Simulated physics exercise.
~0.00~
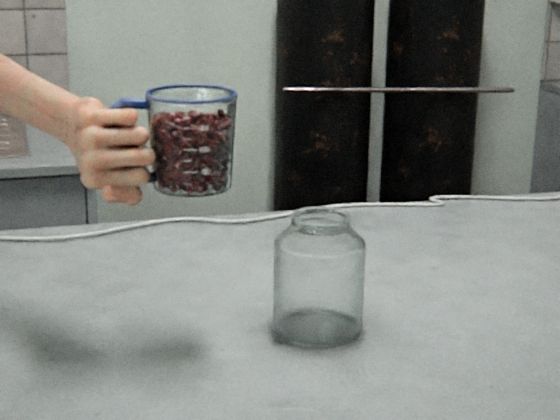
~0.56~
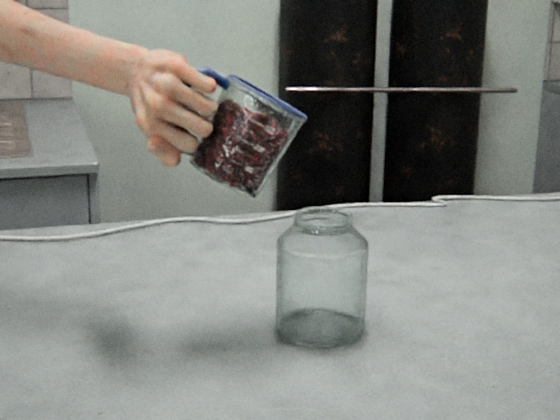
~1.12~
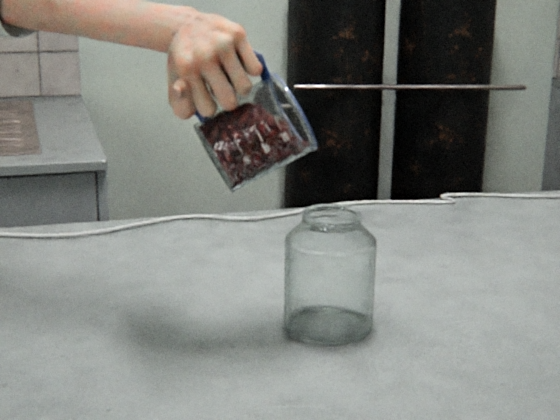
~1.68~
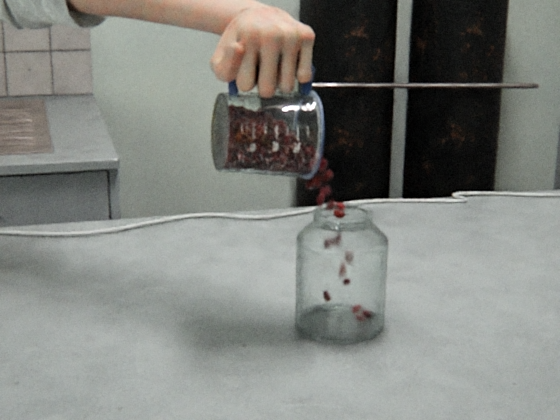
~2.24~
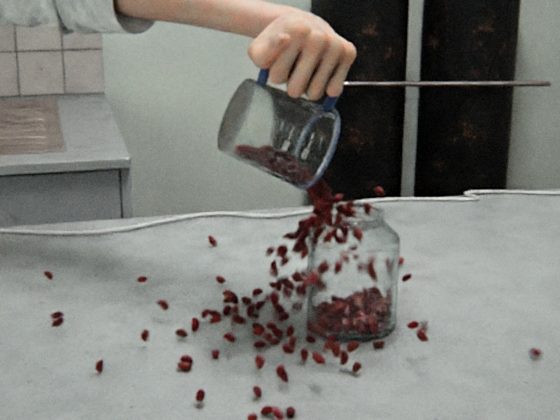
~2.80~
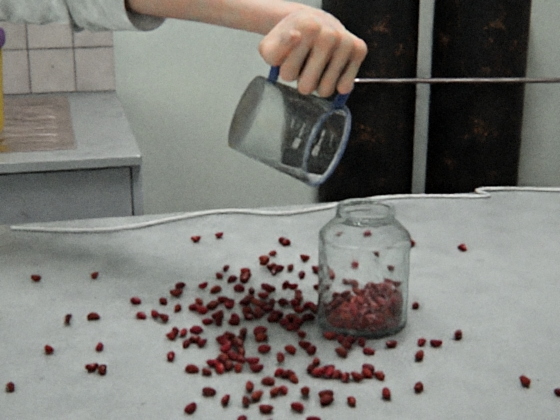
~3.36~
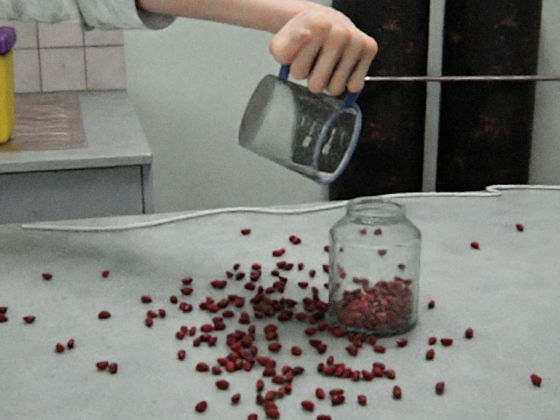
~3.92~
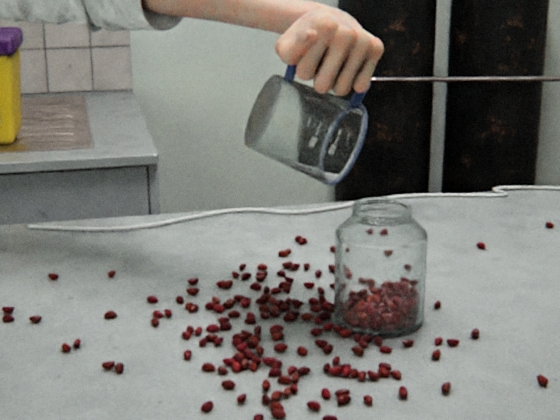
On a grey table, a hand tipping red beans from a clear cup into a glass jar, most spilling around it.
